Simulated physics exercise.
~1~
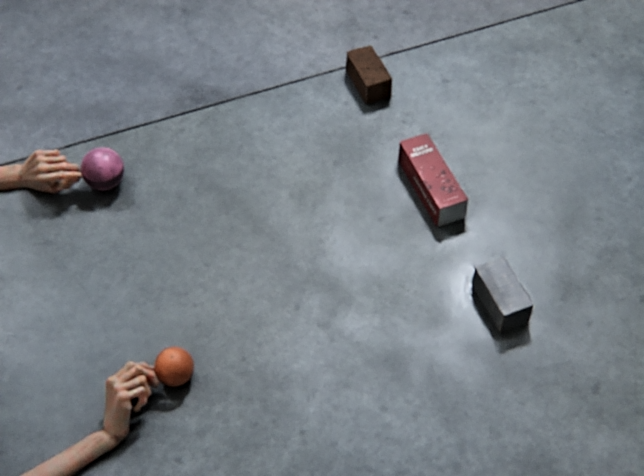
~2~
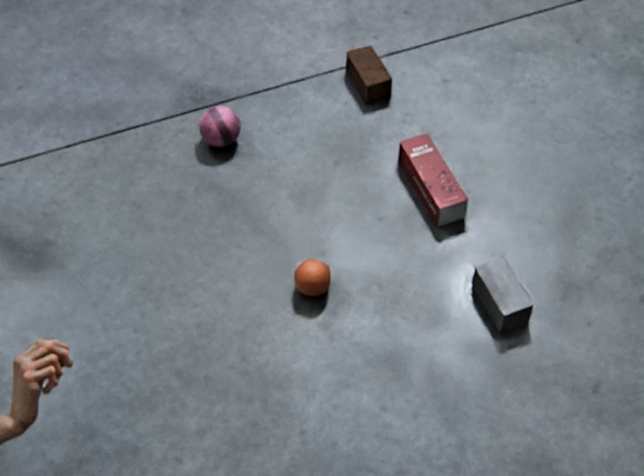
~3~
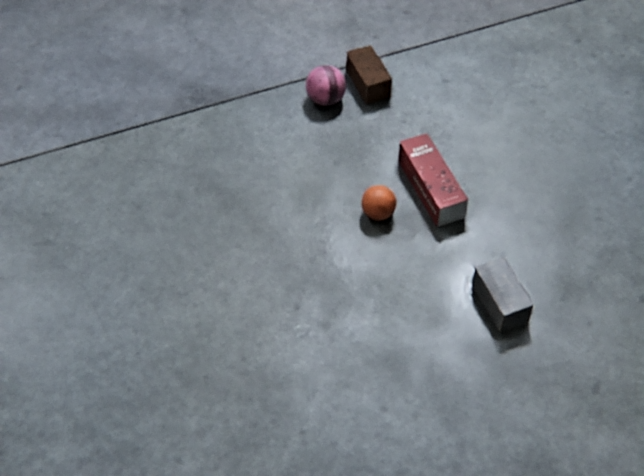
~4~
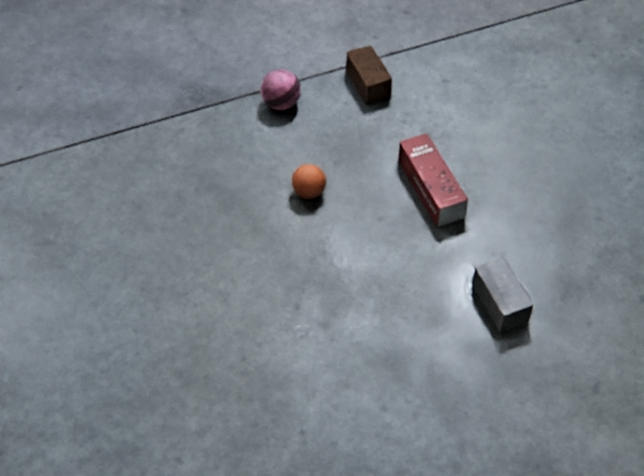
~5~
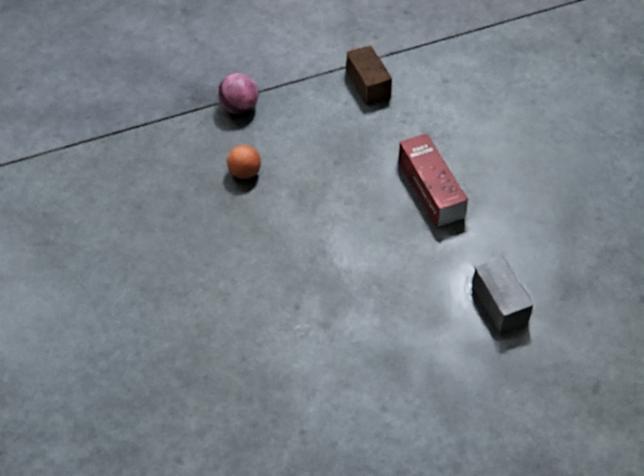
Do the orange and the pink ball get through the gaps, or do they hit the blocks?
They both hit. The orange strikes the red book and the pink ball strikes the brown brick, and each rolls back to the left.
